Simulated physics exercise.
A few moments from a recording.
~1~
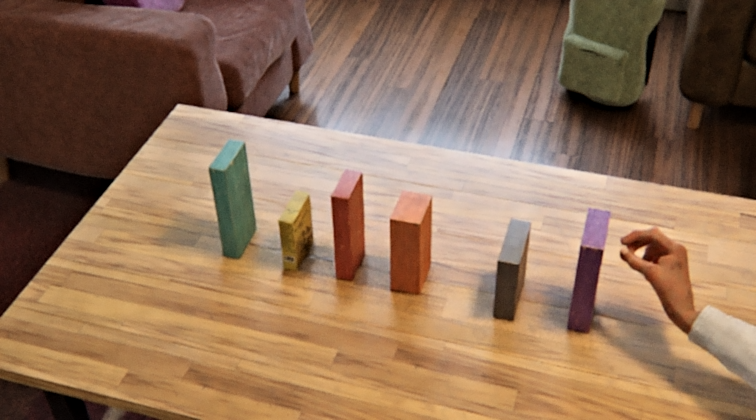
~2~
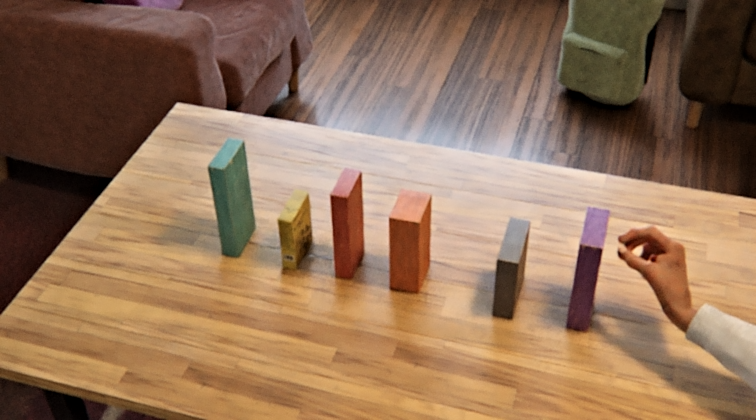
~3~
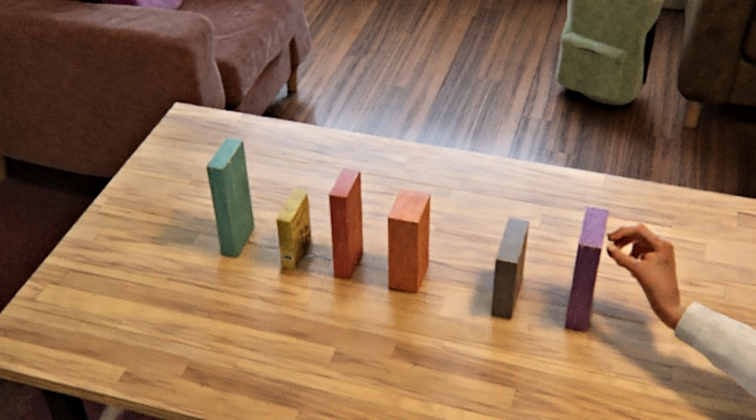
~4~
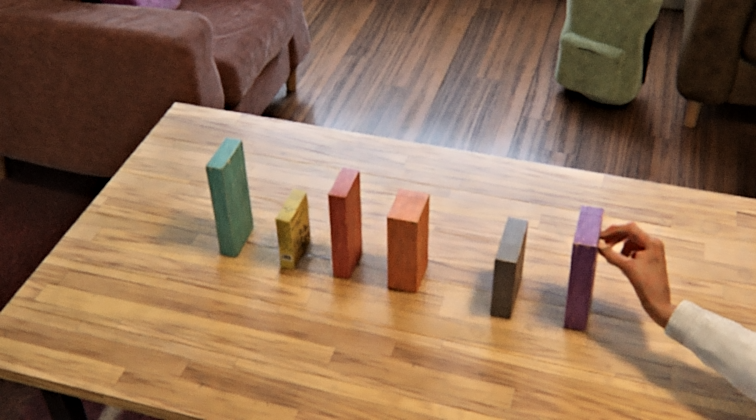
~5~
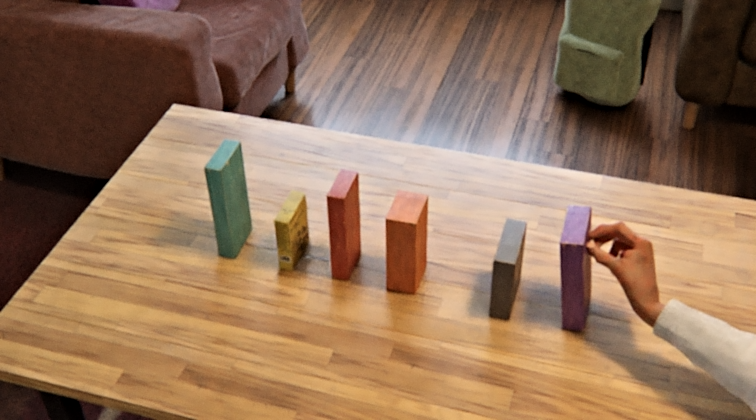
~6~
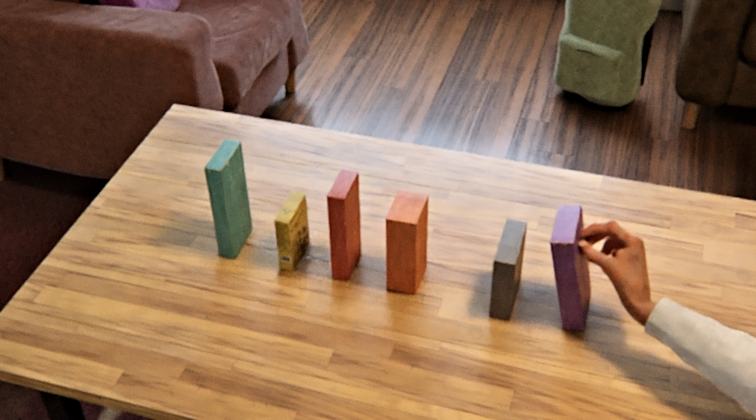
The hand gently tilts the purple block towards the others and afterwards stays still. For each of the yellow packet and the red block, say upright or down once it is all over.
My prediction: The yellow packet survives upright. The red block survives upright.
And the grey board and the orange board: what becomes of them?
Result - grey board down, orange board up.
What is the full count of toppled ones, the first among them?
The total comes to 2.
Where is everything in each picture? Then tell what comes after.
Yellow packet (297, 231); red block (349, 226), in the first picture.
Orange board (410, 241); grey board (511, 269), in the second picture.
Orange board (409, 242); grey board (510, 268), in the third picture.
Purple block 2° over; orange board (408, 241); grey board (509, 268), in the fourth picture.
Purple block 8° over; orange board (407, 243); grey board (508, 270), in the fifth picture.
Purple block 12° over; yellow packet (293, 231); red block (345, 226), in the sixth picture.
Then, 0.30 s after the last picture, purple block 40° over; grey board tipped 13° from how it was.
Then, 0.40 s after the last picture, purple block 60° over; grey board tipped 46° from how it was.
Then, 0.50 s after the last picture, purple block 69° over; grey board on its side.
Then, 1.10 s after the last picture, purple block 70° over; grey board on its side.
At rest, tipped over on the table, grey board; the other 3 in place. Seen from the same camera at the end, yellow packet near (293, 231), red block near (345, 226).
